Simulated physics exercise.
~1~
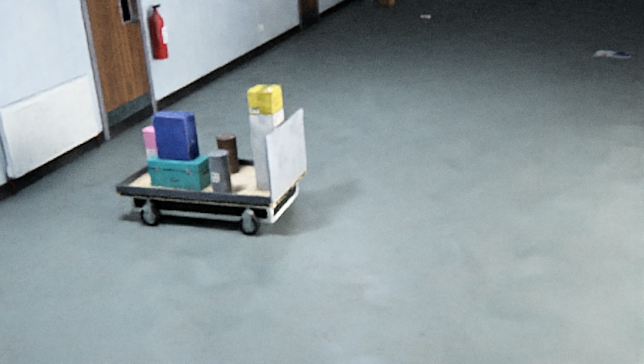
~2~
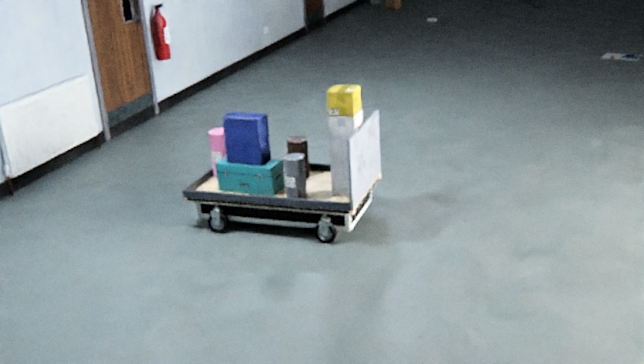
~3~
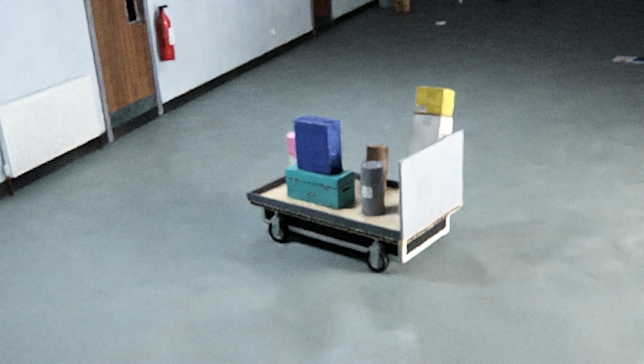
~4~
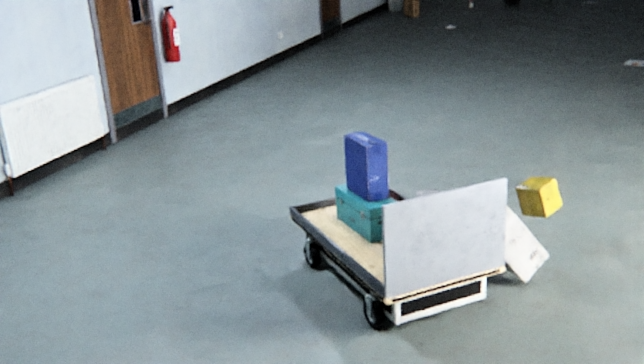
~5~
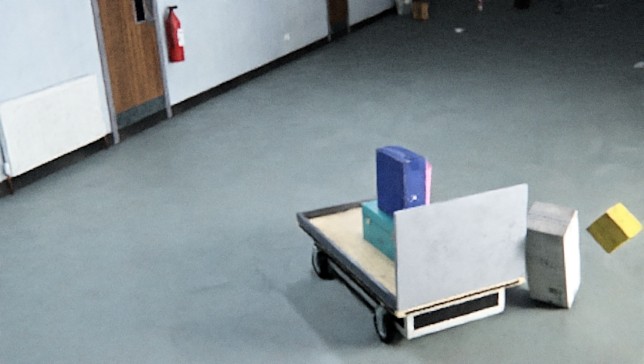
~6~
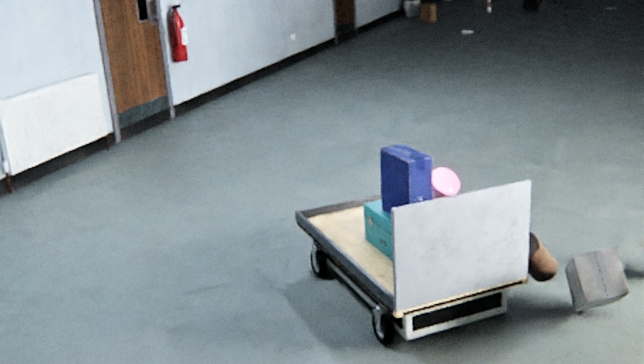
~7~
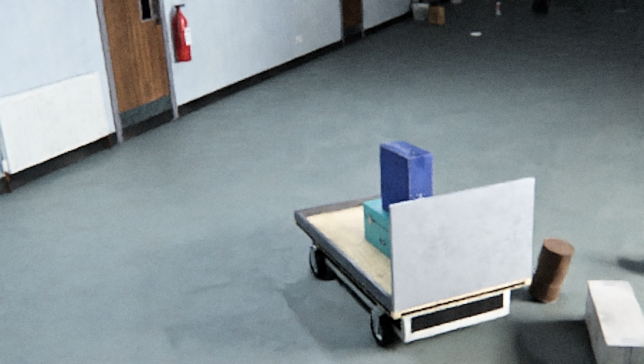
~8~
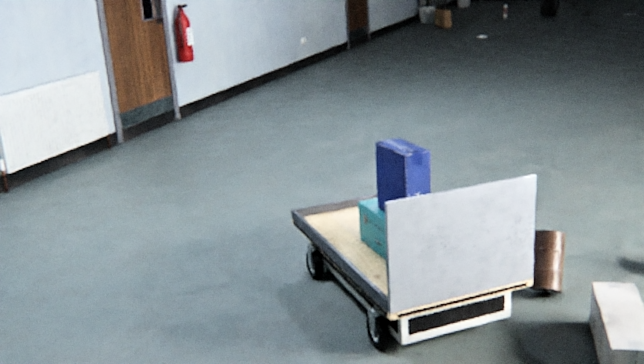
A flat cart with a pale upright board at its front rolls along a grey corridor floor, seen from above, with a wooden door and red extinguisher at left. It carries a blue box on a turquoise toolbox, pink, brown and grey canisters, and a yellow parcel on a tall white box. The cart moves right and swings toward the viewer, and the stack leans. The yellow parcel and white box tumble off the right side, followed by the brown canister, while the pink one tips behind the board. The cart stops, with the blue box still on the toolbox and the white box lying on the floor near the brown canister.
